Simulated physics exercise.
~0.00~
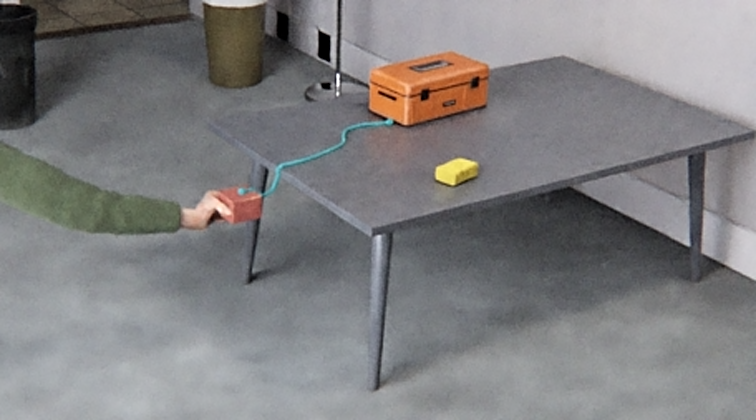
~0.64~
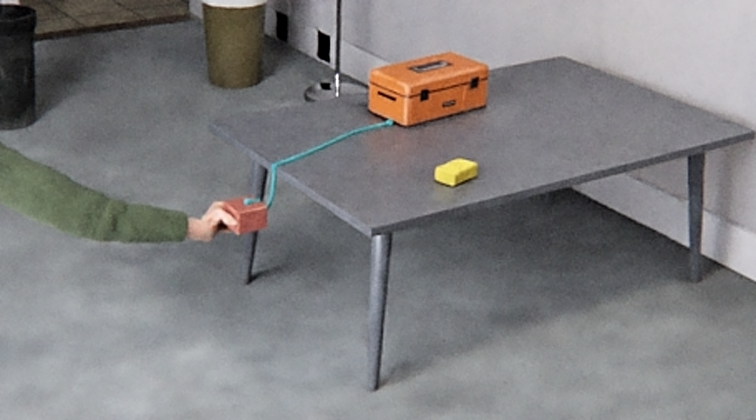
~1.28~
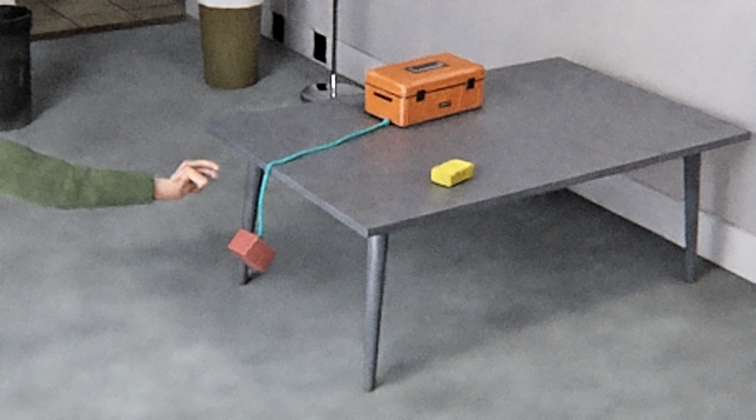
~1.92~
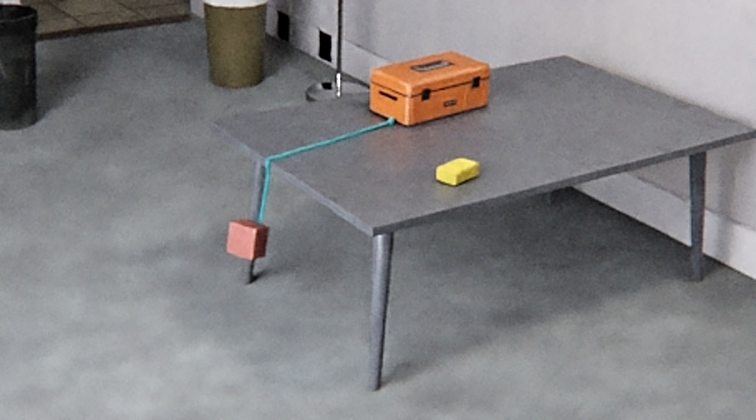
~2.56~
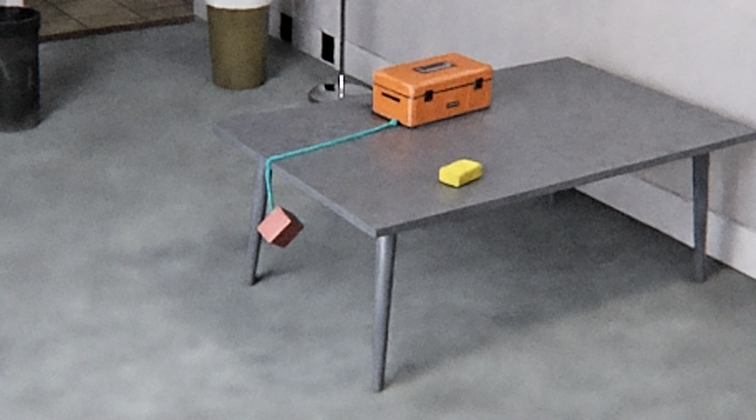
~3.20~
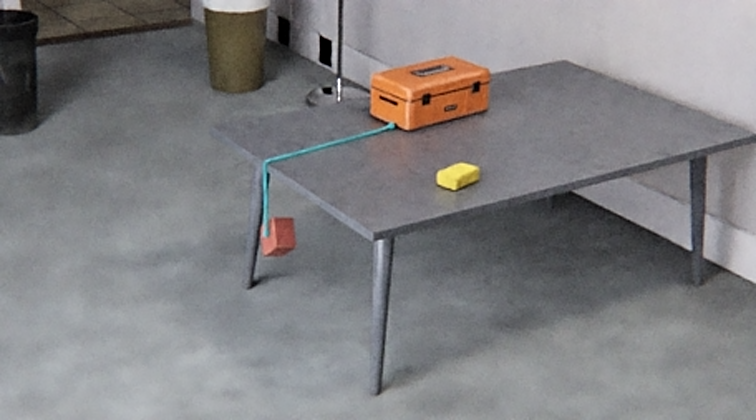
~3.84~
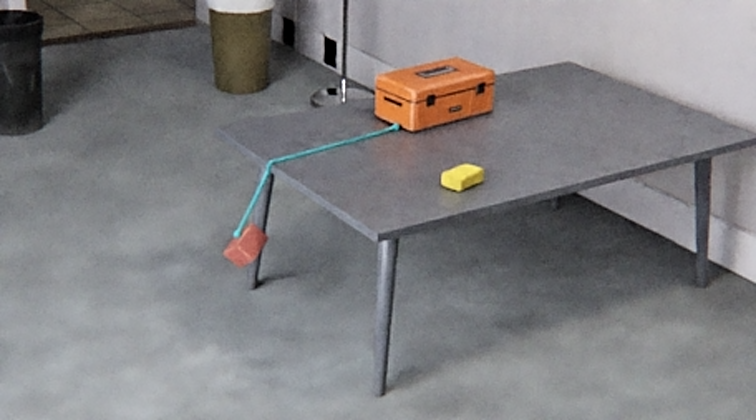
A red block is held by a hand in a green sleeve just off the left edge of a gray table, joined by a teal cord to an orange toolbox on top, near a small yellow sponge. The hand lowers the block slightly, and the slack cord straightens. Then the fingers let go and draw back to the left as the block drops and tips. The cord catches it over the table's edge, and the block swings right and back left, turning as it hangs. It ends dangling above the floor, while the toolbox and sponge stay in place.
